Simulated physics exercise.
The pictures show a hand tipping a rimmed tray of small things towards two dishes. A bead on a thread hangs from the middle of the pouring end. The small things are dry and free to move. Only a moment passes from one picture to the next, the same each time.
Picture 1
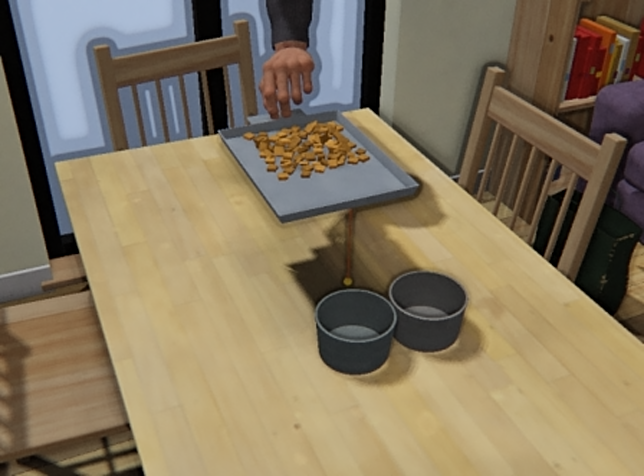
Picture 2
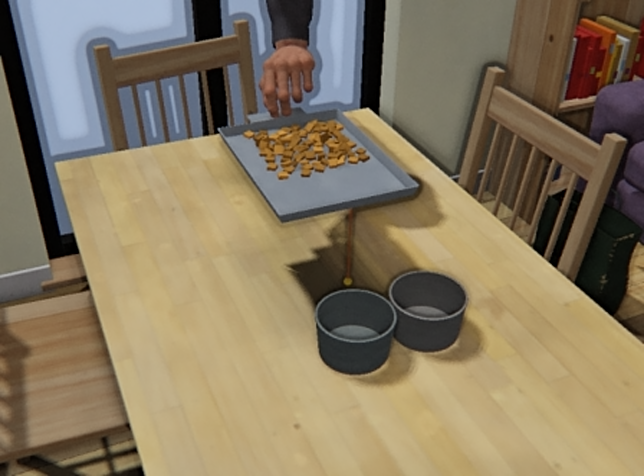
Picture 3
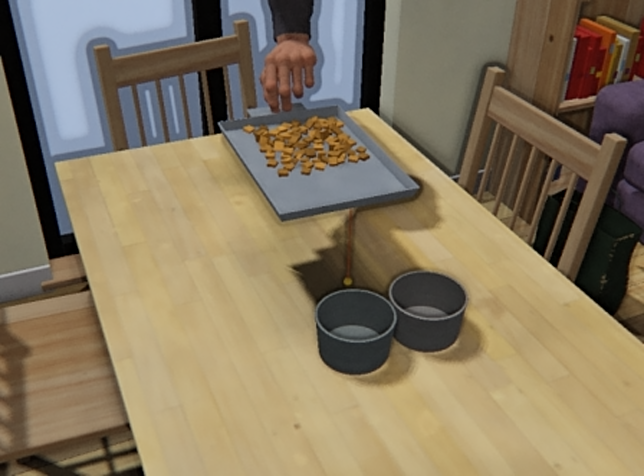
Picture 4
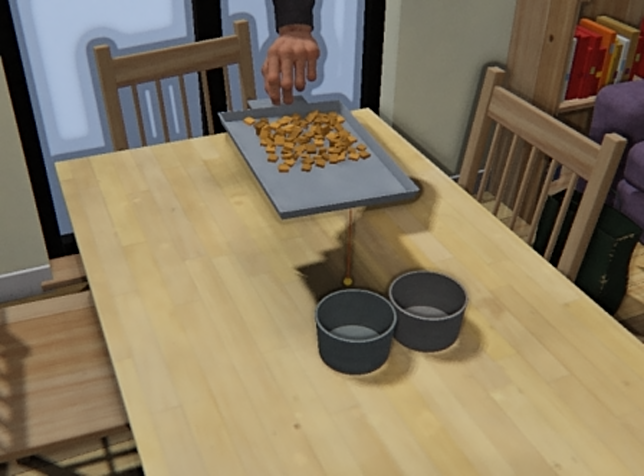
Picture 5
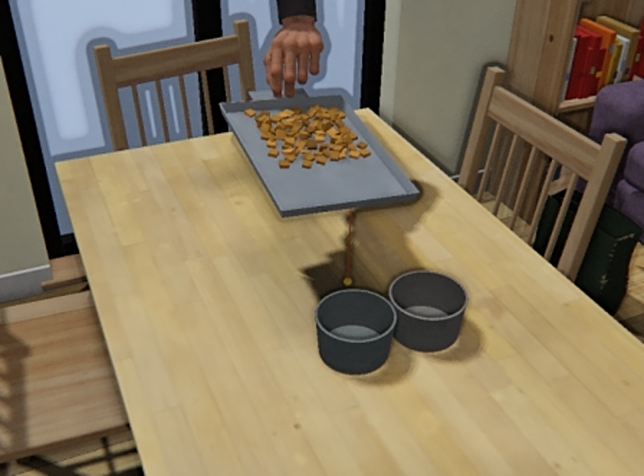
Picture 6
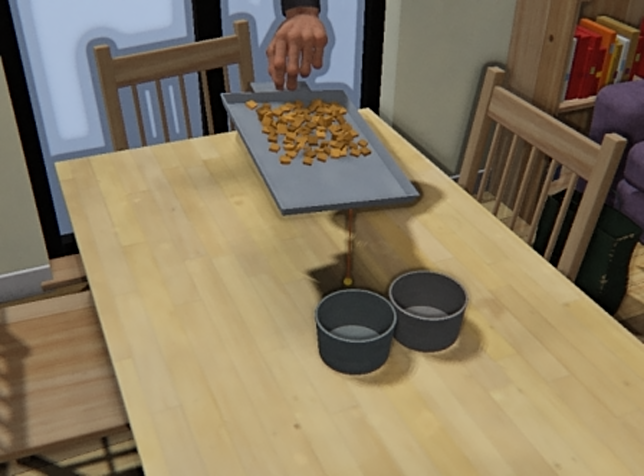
At the start, a hand is at the far edge of a gray rimmed tray of brown cereal squares, above a wooden table with two dark dishes. The hand gradually raises the far edge, tilting the tray slightly more towards the dishes. The squares stay clustered on it, and the dishes remain still.
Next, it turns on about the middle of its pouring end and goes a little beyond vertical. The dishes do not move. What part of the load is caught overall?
Caught overall: Under half.
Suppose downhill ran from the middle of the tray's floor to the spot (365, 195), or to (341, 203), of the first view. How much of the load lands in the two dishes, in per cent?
Near 70 % and 70 %.
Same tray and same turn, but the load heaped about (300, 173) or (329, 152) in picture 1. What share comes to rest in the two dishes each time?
The first gives 40 %, the second 30 %.
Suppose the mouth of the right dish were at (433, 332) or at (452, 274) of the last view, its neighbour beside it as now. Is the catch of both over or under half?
The first try: Below a half. The second: Most of it.
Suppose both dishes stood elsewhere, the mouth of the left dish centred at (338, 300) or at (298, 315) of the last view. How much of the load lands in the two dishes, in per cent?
Roughly 100 per cent, and 30 per cent.
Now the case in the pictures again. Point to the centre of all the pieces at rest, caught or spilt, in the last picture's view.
Roughly at (401, 307).
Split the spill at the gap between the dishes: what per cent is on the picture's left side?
Roughly 60 in a hundred.
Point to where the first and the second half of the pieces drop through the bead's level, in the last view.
The first part at (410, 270); the rest at (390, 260).
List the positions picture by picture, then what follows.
Corners of the pouring end (282, 213) and (414, 184), level; middle of the load (308, 144), cereal squares; left dish (372, 354); right dish (446, 332); bead on its thread (348, 281), in the first picture.
Corners of the pouring end (282, 212) and (414, 185), level; middle of the load (308, 143), in the second picture.
Corners of the pouring end (282, 211) and (414, 186), tipped barely, lowest at the right corner; middle of the load (308, 140), in the third picture.
Corners of the pouring end (283, 209) and (415, 188), tipped a little, lowest at the right corner; middle of the load (309, 135), in the fourth picture.
Corners of the pouring end (284, 208) and (415, 190), tipped a little, lowest at the right corner; middle of the load (310, 130), in the fifth picture.
Corners of the pouring end (285, 206) and (415, 193), tipped a little, lowest at the right corner; middle of the load (311, 126); left dish (372, 354); right dish (446, 332), in the sixth picture.
Just after the last frame, tray tipped steeply; the larger part on the tray; just a few in the right dish; about a tenth in the air.
A moment on, tray tipped right over; about a tenth on the tray; just a few in the left dish; roughly a quarter in the right dish; roughly a third outside both; roughly a quarter in the air.
Further on, tray tipped past a quarter turn; just a few in the left dish; roughly a third in the right dish; roughly two thirds outside both.
When it is over, tray tipped past a quarter turn; just a few in the left dish; roughly a third in the right dish; roughly two thirds outside both.
